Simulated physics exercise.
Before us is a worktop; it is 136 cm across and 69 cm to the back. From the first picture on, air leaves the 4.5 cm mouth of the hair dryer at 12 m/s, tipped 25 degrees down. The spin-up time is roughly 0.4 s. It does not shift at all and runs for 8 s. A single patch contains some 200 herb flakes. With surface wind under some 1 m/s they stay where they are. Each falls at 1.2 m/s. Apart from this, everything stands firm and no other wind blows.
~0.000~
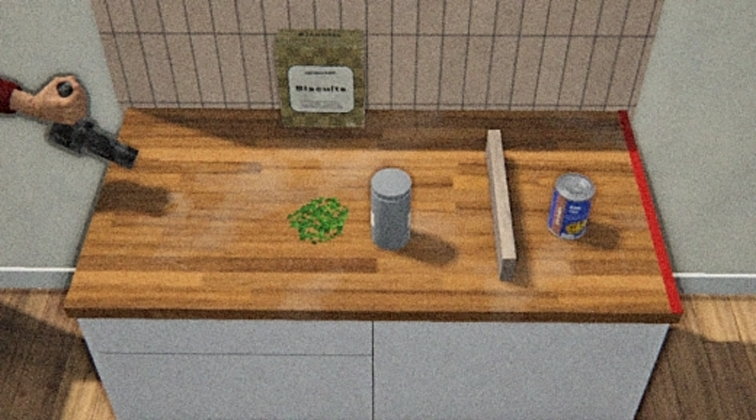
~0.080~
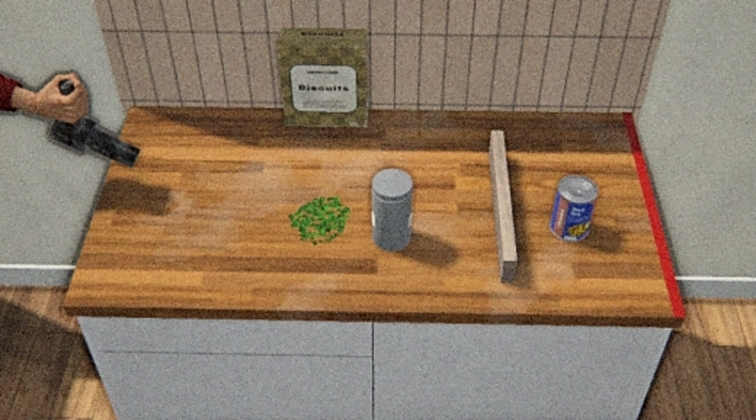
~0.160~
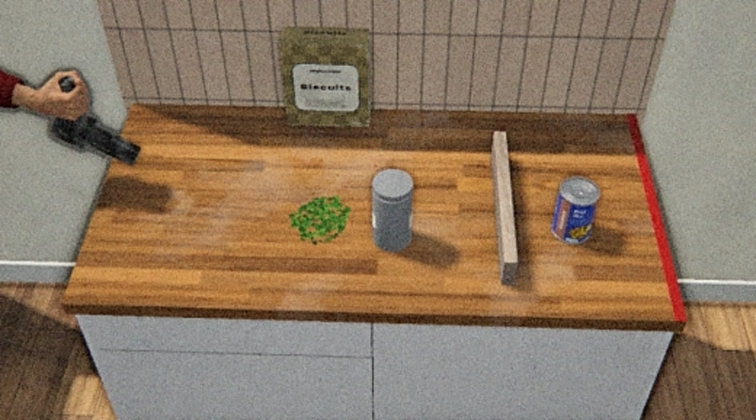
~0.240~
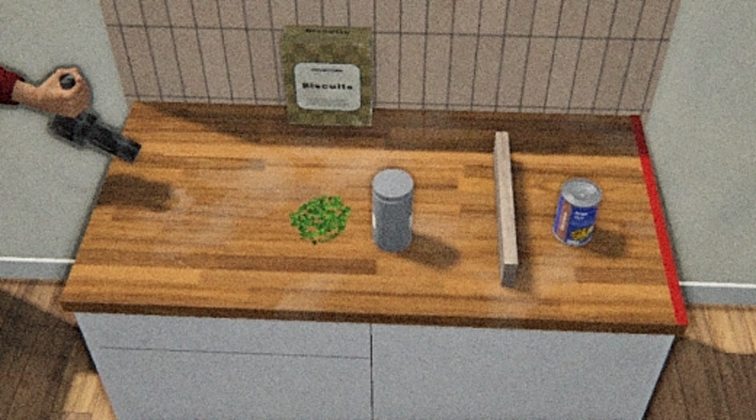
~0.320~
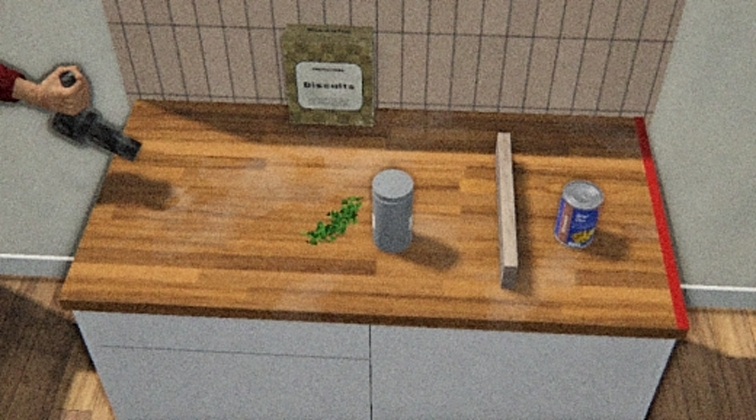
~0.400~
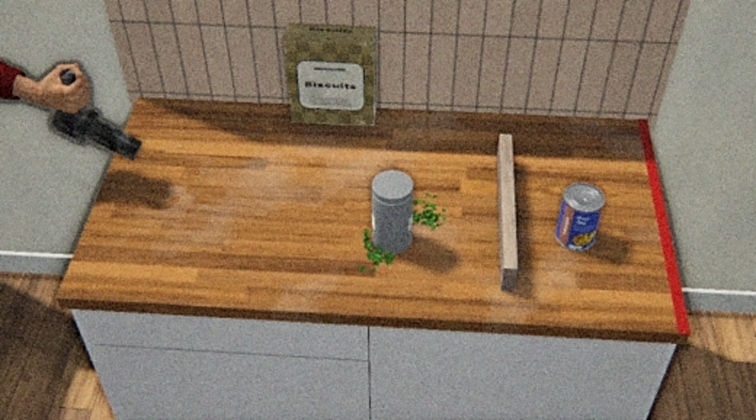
To begin with, a hand at the left holds a hair dryer towards a worktop where a patch of green herb flakes lies still beside a grey jar. Then the flakes bunch up and slide right towards the jar, and finally they part around its base, some in front and some beyond it.
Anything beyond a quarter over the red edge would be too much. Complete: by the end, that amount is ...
Not reached.
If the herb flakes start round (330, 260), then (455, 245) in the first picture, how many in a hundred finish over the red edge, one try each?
First try 0 %, second try 0 %.
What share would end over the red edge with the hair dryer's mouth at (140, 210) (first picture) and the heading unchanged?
70 %.
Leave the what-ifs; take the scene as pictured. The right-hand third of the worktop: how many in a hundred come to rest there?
Roughly 2 in a hundred.
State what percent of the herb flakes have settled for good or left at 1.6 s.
Some 90 per cent.
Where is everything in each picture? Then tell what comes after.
In the first picture, the middle of the herb flakes is near (322, 219), none has stirred yet and the mouth of the hair dryer is at (135, 160).
In the second picture, the middle of the herb flakes is near (323, 218), none has stirred yet and the red edge is centred on (656, 204).
In the third picture, the middle of the herb flakes is near (324, 218), none has stirred yet, the top of a jar is at (393, 183) and the top of a carton is at (325, 36).
In the fourth picture, the middle of the herb flakes is near (324, 217) and none has stirred yet.
In the fifth picture, the middle of the herb flakes is near (340, 223), the farthest in sight from the hair dryer is at (355, 222) and about 70 % have left their places.
In the sixth picture, the middle of the herb flakes is near (381, 230), the farthest in sight from the hair dryer is at (445, 219) and all have left their places.
After 1.6 s, 14 % are on the move or not yet settled, 3 % are over the red edge.
After 2.6 s, 5 % are on the move or not yet settled, 7 % are over the red edge.
After 4.4 s, 2 % are on the move or not yet settled, 8 % are over the red edge.
After 8.0 s, at the end, 9 % are over the red edge.
